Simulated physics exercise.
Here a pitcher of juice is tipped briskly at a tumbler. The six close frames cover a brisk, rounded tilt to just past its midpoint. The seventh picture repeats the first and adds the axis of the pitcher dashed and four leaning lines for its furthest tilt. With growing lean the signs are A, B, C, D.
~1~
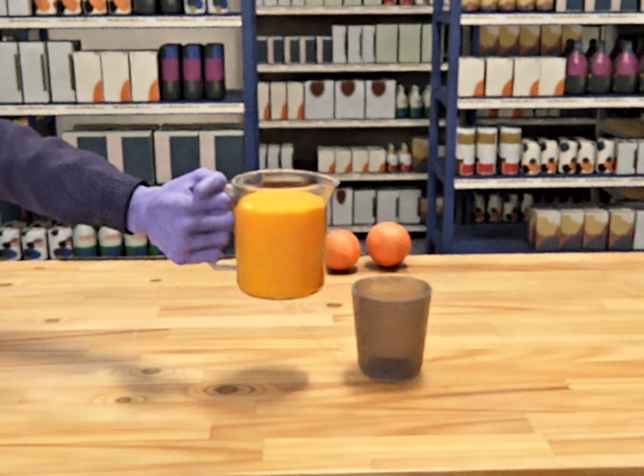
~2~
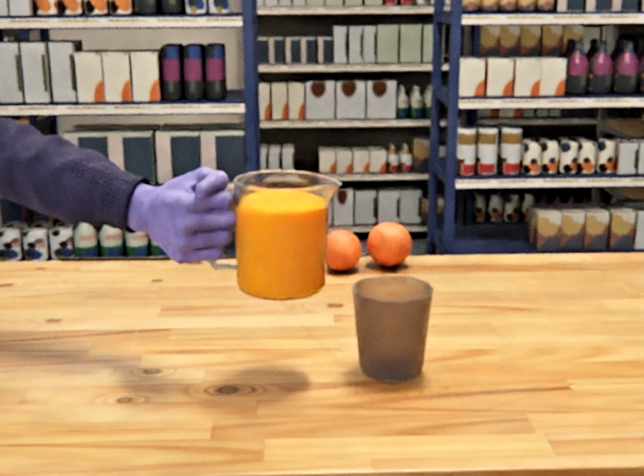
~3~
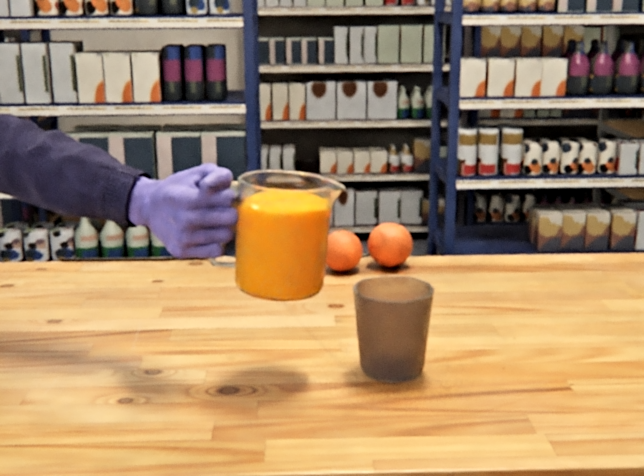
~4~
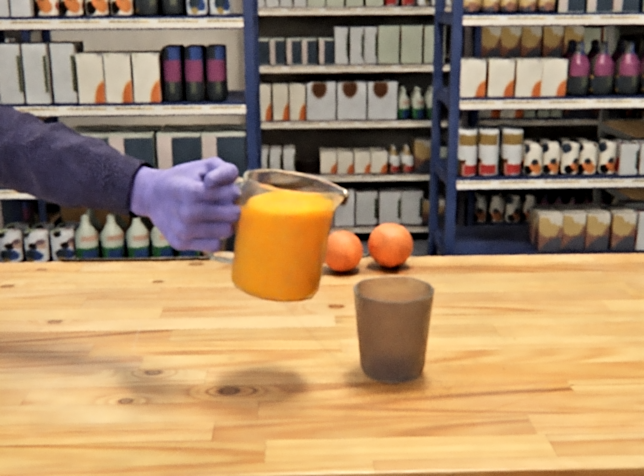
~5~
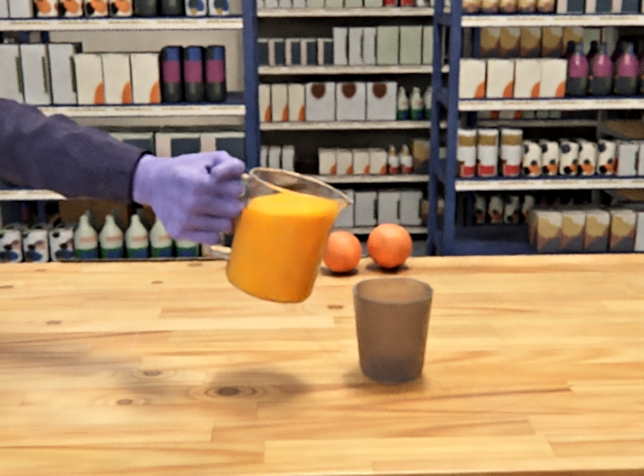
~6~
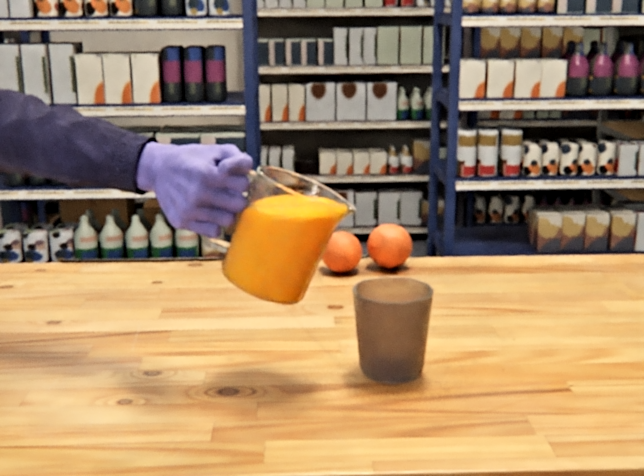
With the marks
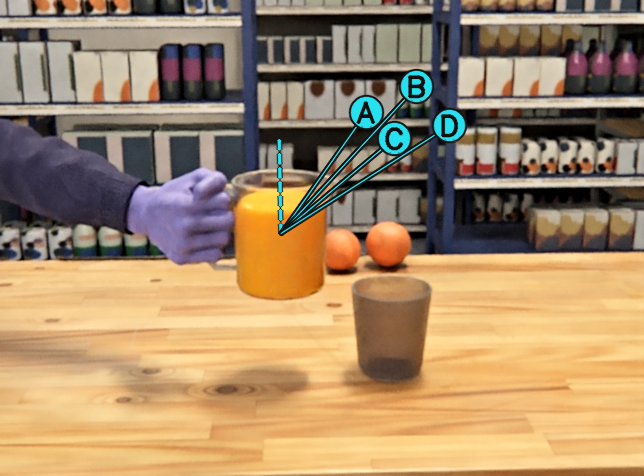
At the start, a purple-gloved hand holds a glass pitcher of orange juice upright above a wooden counter, left of an empty-looking tumbler, with two oranges behind. The hand stays nearly still, then rises slightly and tilts the pitcher to the right, the juice slanting nearer the lip while none leaves it.
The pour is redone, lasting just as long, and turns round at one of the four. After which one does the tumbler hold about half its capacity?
Go for D.
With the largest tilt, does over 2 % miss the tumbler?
No.
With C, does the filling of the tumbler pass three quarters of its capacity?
No, less.
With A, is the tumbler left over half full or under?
Under half.
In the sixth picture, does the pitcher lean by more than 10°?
Yes, it does.
On the marked copy, A at (356, 126); B at (405, 98); C at (381, 149); D at (434, 135).
For tilt A, the tumbler ends with about 11 % of what it can hold.
For tilt B, the tumbler ends with about 21 % of what it can hold.
For tilt C, the tumbler ends with about 33 % of what it can hold.
For tilt D, the tumbler ends with about 48 % of what it can hold.
